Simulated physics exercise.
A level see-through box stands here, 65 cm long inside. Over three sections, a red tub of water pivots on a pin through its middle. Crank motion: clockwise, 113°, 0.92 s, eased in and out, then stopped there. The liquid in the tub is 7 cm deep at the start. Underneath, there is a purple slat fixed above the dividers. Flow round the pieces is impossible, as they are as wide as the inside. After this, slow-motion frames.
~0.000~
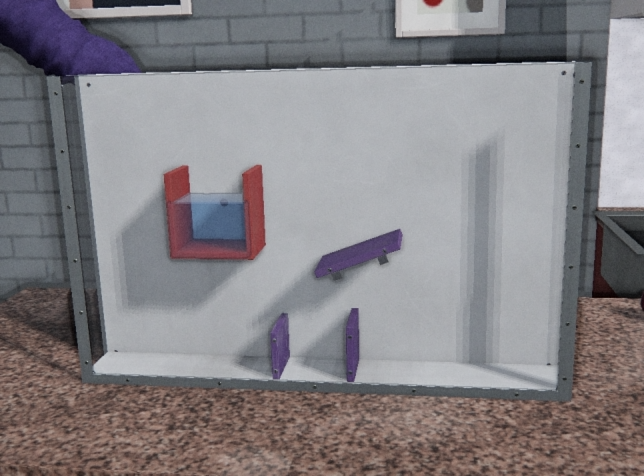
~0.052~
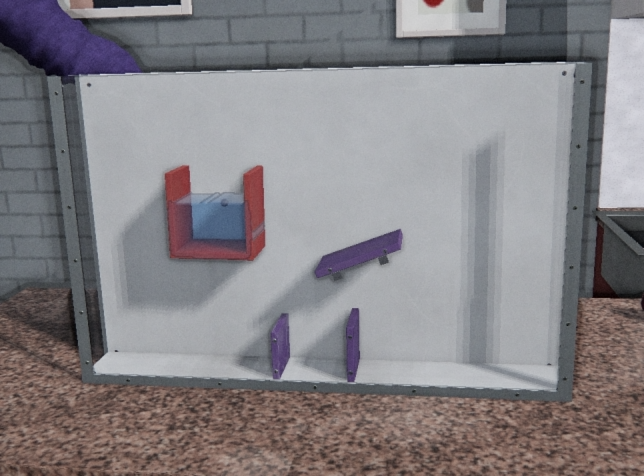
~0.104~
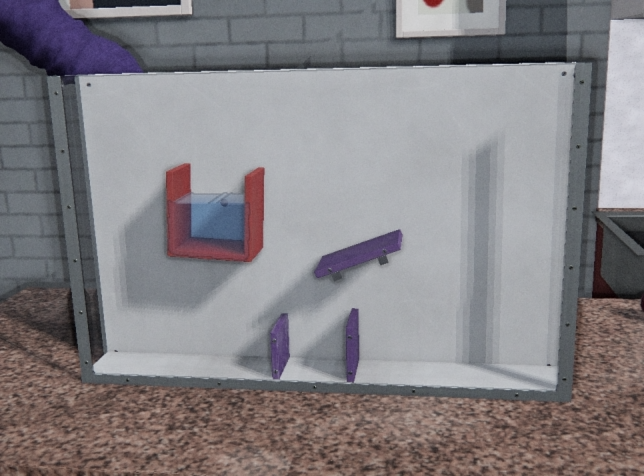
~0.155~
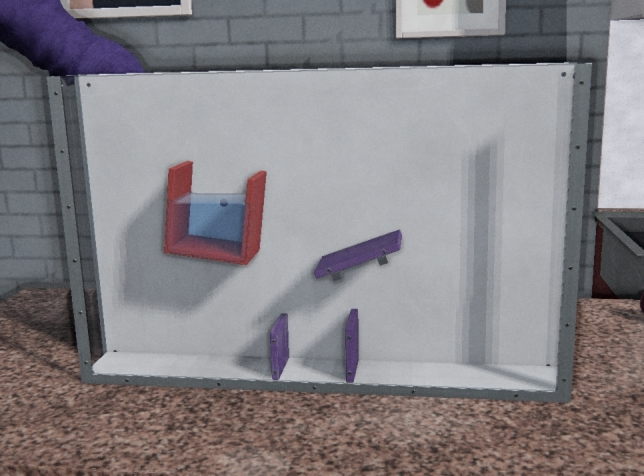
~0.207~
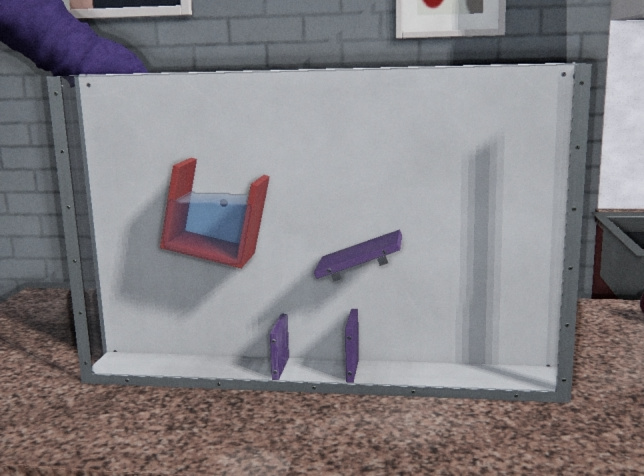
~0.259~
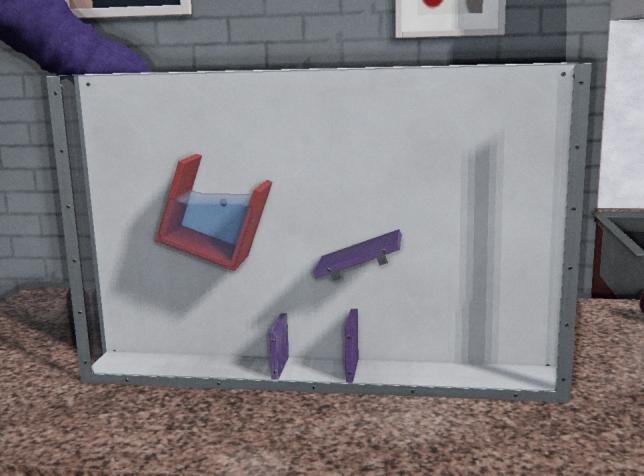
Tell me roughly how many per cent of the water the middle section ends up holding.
Around 90 in every hundred.
After 0.45 s 100 per cent has yet to come down; below, left 0, middle 0, right 0.
After 0.70 s 81 per cent has yet to come down; below, left 0, middle 19, right 0.
After 1.02 s 17 per cent has yet to come down; below, left 4, middle 78, right 2.
In the end the left section holds 4, the middle 89 and the right 7 per cent.
